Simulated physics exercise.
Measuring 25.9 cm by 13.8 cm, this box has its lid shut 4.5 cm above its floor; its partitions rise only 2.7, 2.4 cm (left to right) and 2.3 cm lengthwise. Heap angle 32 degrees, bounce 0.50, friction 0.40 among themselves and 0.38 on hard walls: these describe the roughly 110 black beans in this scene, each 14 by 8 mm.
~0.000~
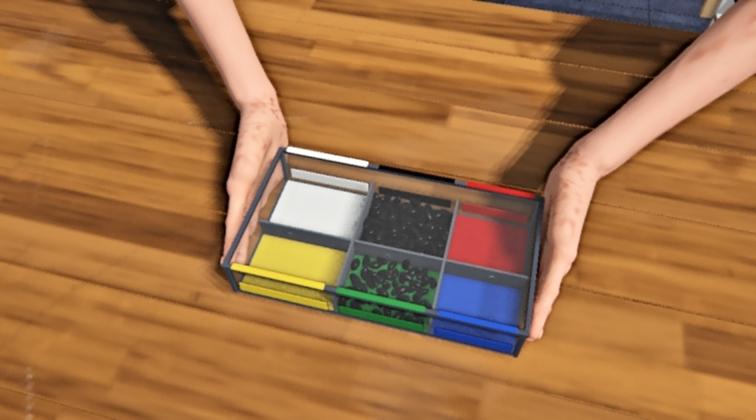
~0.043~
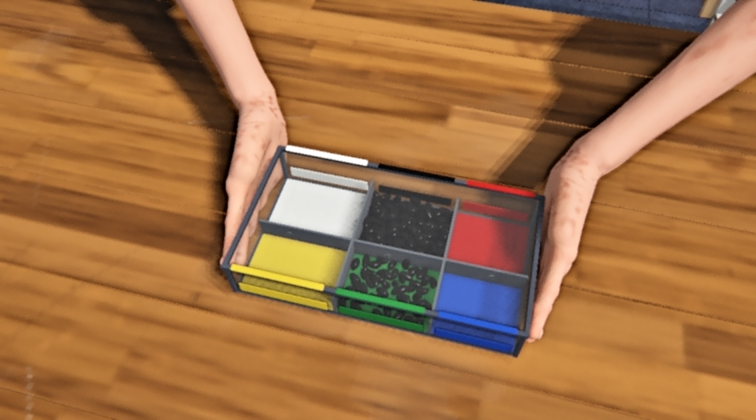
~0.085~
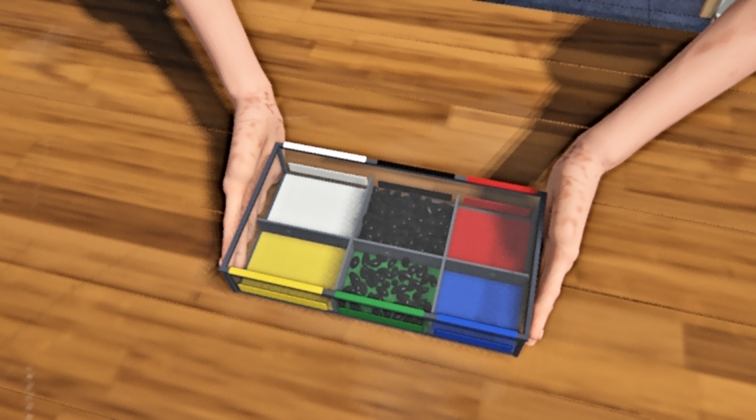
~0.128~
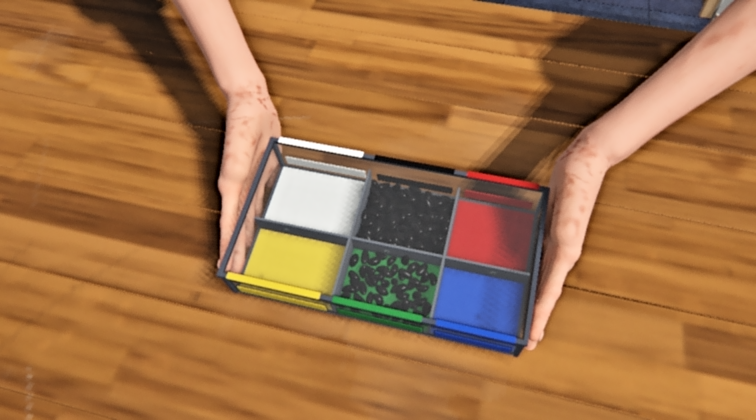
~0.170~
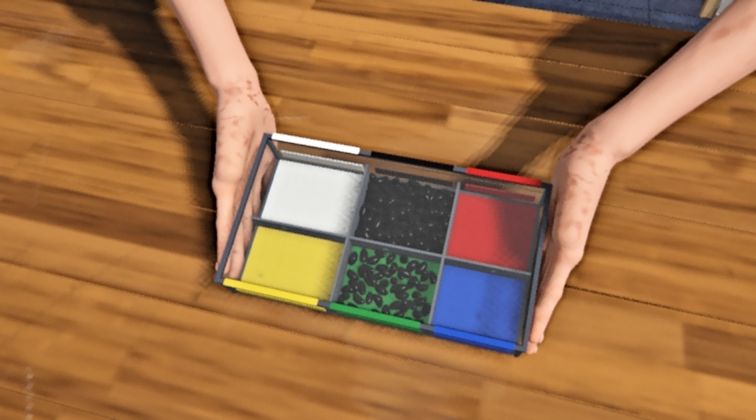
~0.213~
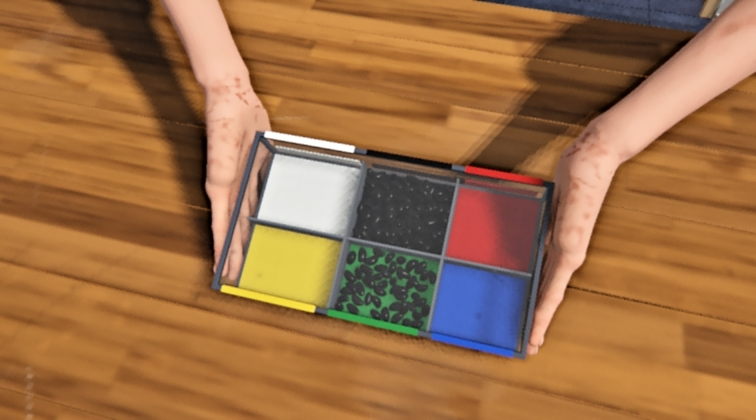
At first, two hands hold a clear-lidded box with six coloured compartments above a wooden surface, black beans scattered in the green and black sections. The hands then tilt the box steadily, its top turning toward the viewer, while the beans stay in those two middle compartments.
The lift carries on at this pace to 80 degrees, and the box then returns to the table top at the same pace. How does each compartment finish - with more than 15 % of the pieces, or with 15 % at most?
Red: At most 15 %, blue: At most 15 %, green: More than 15 %, yellow: At most 15 %, white: At most 15 %, black: More than 15 %.
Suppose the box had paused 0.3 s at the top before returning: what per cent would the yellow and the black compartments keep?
Yellow 5, black 25.
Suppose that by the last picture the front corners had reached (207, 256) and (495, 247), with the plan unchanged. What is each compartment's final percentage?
Final shares: Red 0%, blue 0%, green 20%, yellow 20%, white 35%, black 25%.
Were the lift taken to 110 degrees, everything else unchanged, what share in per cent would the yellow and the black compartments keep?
The yellow compartment would get 10 per cent and the black one 0 per cent.
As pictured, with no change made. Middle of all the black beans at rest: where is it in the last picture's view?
Close to pixel (379, 297).
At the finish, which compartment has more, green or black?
Answer: Green.
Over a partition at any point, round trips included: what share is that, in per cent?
That share comes to about 35 per cent.
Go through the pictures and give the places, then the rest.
In the first frame, box tilt 0 degrees, front corners at (228, 265) and (524, 332); green 45 %, black 55 %.
In the second frame, box tilt 1 degrees, front corners at (227, 265) and (524, 333).
In the third frame, box tilt 5 degrees, front corners at (226, 268) and (524, 336), lowest corner left front.
In the fourth frame, box tilt 11 degrees, front corners at (223, 273) and (523, 341), lowest corner left front.
In the fifth frame, box tilt 17 degrees, front corners at (220, 279) and (522, 347), lowest corner left front.
In the sixth frame, box tilt 24 degrees, front corners at (218, 285) and (521, 354), lowest corner left front; green 45 %, black 55 %. The box's pace is about 155 degrees a second.
Then, at 0.69 s, tilt 78 degrees; green 60 %, black 40 %.
After 1.00 s, tilt 32 degrees; green 70 %, yellow 5 %, black 20 %.
After 1.41 s, tilt 0 degrees; green 70 %, yellow 5 %, black 20 %.
At rest (1.9 s), red 0 %, blue 0 %, green 70 %, yellow 5 %, white 0 %, black 20 %.
